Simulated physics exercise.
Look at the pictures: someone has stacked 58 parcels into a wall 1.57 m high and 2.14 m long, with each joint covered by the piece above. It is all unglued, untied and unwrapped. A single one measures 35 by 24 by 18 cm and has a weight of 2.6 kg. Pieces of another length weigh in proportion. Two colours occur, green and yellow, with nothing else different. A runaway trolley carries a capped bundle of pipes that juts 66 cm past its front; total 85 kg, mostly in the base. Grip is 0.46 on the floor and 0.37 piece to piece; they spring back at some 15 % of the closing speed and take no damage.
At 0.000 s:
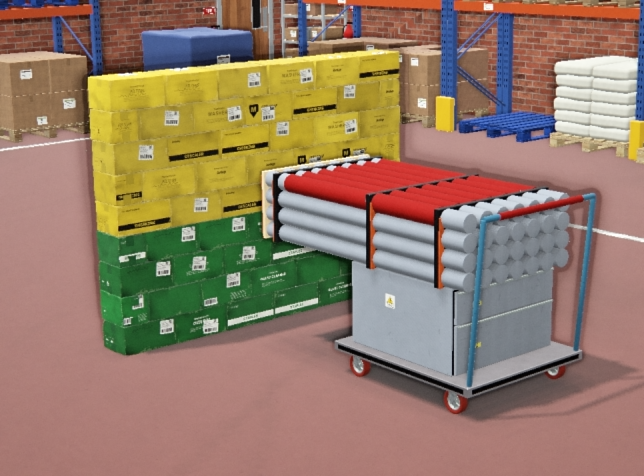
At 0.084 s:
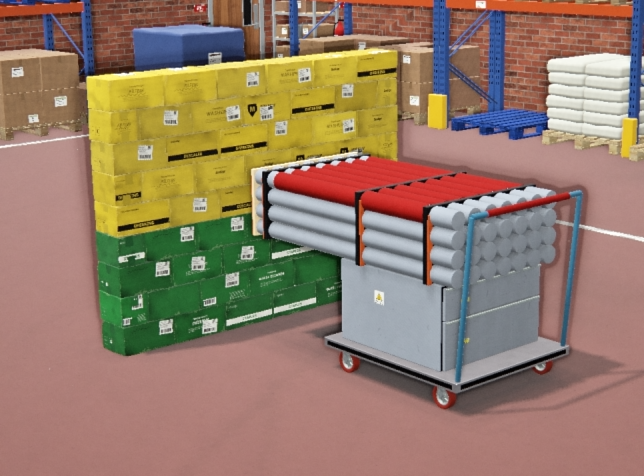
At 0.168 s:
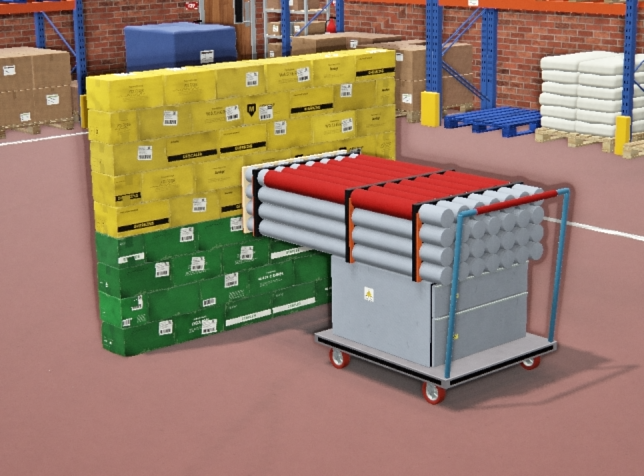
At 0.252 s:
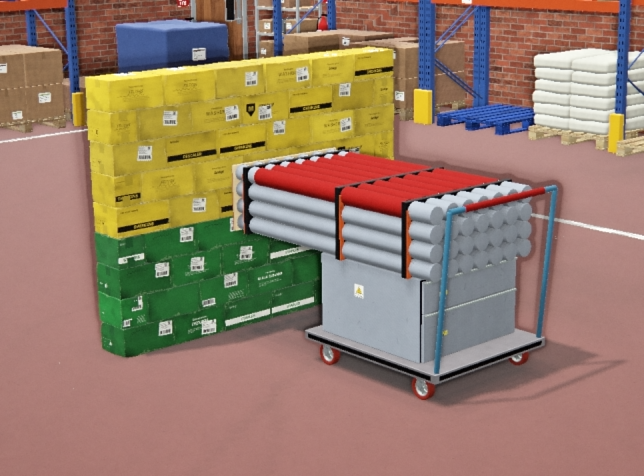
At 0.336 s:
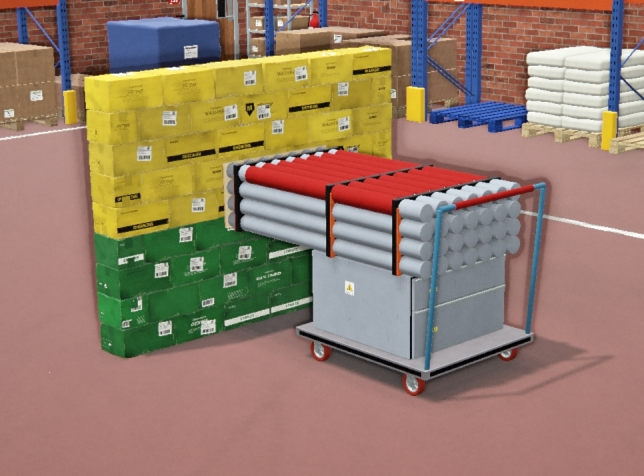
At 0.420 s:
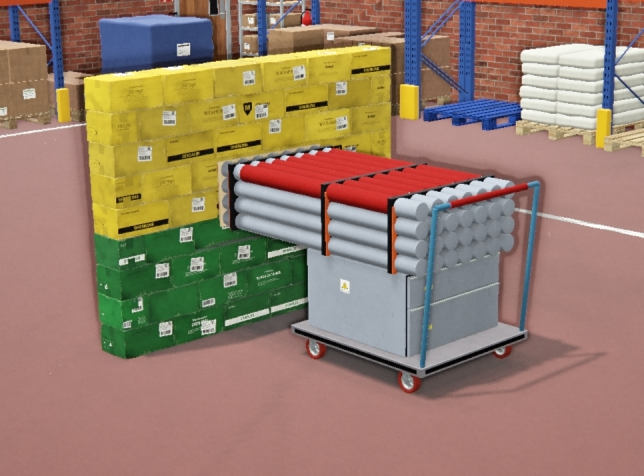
In a warehouse, a loaded trolley moves left into a wall of yellow and green parcels.
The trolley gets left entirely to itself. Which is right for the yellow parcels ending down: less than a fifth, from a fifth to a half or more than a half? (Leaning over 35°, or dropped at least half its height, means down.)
A small share, below a fifth.
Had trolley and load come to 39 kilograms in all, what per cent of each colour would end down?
Result: Green 0, yellow 0 %.
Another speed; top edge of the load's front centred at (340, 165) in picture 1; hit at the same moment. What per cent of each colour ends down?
Down at the end: Green 20 per cent, yellow 90 per cent.
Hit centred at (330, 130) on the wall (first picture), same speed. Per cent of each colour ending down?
Per cent down - green: 20, yellow: 80.
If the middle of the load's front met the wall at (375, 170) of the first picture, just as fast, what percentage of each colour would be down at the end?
Then green ends 30 per cent down and yellow 70 per cent.
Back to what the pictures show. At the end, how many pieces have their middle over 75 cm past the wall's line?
Estimate: Some 0.
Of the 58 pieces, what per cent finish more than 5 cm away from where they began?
It is 25 per cent.
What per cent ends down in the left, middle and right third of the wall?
The thirds come out at 0 on the left, 0 in the middle and 0 on the right, in per cent.
After 0.52 s, load 11 cm past the wall's line, still rolling; none of the 32 yellow parcels down (0 of 58 in all colours); top yellow parcel shifted 39 mm.
After 0.74 s, load 13 cm past the wall's line, still rolling; none of the 32 yellow parcels down (0 of 58 in all colours); top yellow parcel leaning 3°.
After 1.40 s, load 11 cm past the wall's line, still rolling; none of the 32 yellow parcels down (0 of 58 in all colours); top yellow parcel shifted 46 mm.
At rest (2.0 s), load 8 cm past the wall's line, stopped; none of the 32 yellow parcels down (0 of 58 in all colours); top yellow parcel shifted 37 mm; top green parcel unmoved. That is 0 per cent. As the last picture would show them, middles, top yellow parcel near (314, 67), top green parcel near (369, 193).
